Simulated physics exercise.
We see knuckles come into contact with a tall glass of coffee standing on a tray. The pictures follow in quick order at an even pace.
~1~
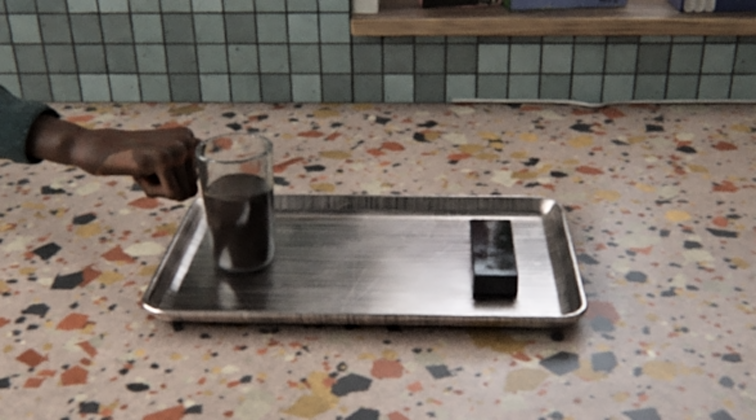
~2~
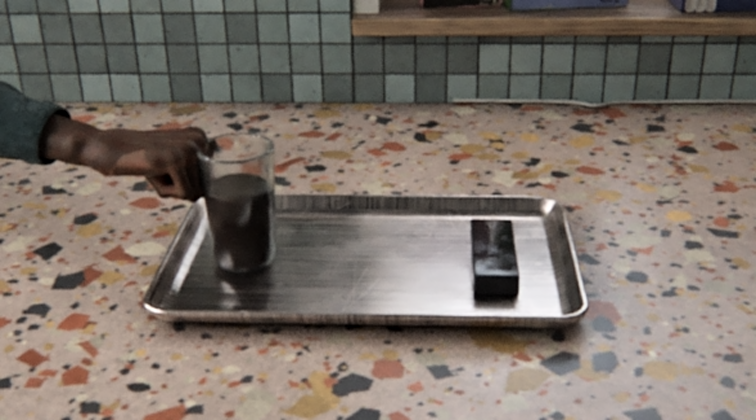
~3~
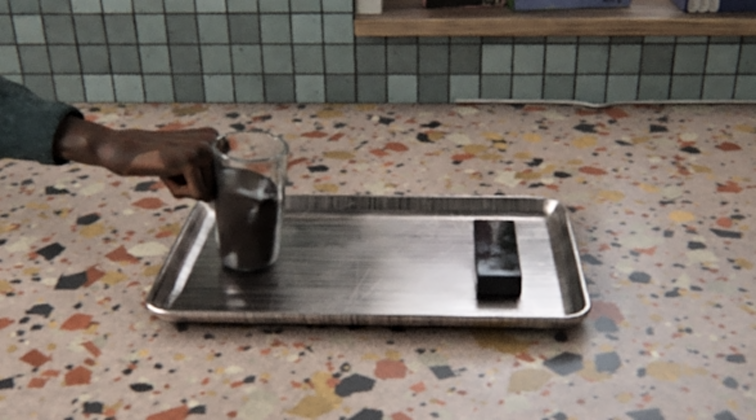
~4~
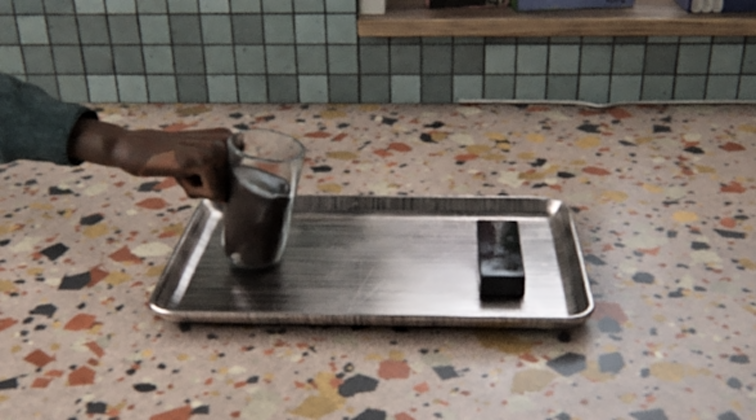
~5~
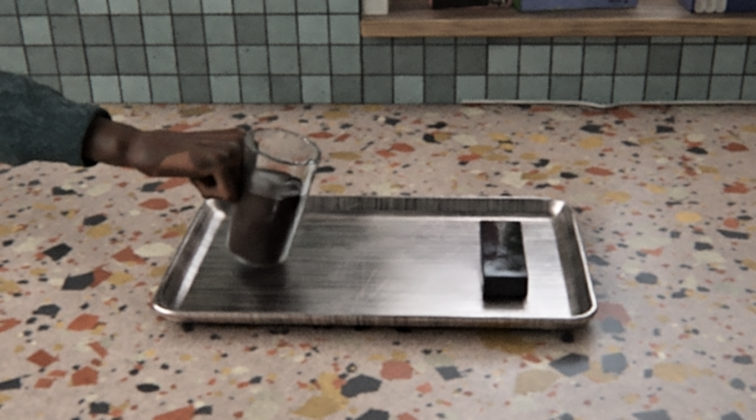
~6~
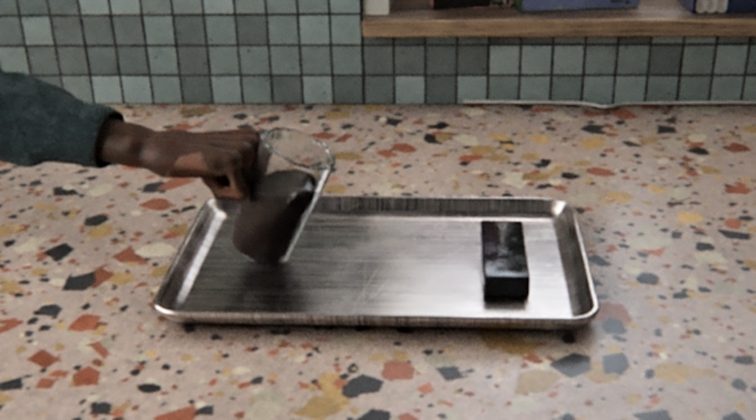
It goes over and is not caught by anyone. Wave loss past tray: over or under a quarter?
I predict the amount beyond the tray will not exceed a quarter.
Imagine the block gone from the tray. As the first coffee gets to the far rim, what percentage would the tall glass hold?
65 %, roughly.
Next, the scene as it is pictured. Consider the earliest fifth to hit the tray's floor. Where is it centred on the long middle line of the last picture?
(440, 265).
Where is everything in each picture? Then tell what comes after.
In the first picture, it leans 0°; its right rim is at (270, 149); the coffee meets the walls at (207, 183) and (270, 183); the tray's far rim is at (572, 252); a block is fixed to the tray further along.
In the second picture, it leans 0°; its right rim is at (271, 149); the coffee meets the walls at (209, 183) and (271, 183).
In the third picture, it leans 6°; its right rim is at (286, 151); the coffee meets the walls at (219, 167) and (278, 187).
In the fourth picture, it leans 12°; its right rim is at (302, 153); the coffee meets the walls at (233, 161) and (293, 188).
In the fifth picture, it leans 18°; its right rim is at (318, 158); the coffee meets the walls at (244, 172) and (305, 182).
In the sixth picture, it leans 24°; its right rim is at (333, 163); the coffee meets the walls at (251, 186) and (320, 179).
A moment on, the tall glass is falling and 100 per cent is in the glass, 0 on the tray and 0 above or beyond its rim.
Next, the tall glass lies on its side and 74 per cent is in the glass, 13 on the tray and 13 above or beyond its rim.
Then the tall glass lies on its side and 42 per cent is in the glass, 39 on the tray and 19 above or beyond its rim.
Later the tall glass lies on its side and 22 per cent is in the glass, 67 on the tray and 10 above or beyond its rim.
At rest 91 per cent is held by tray and glass, 9 is off the tray.
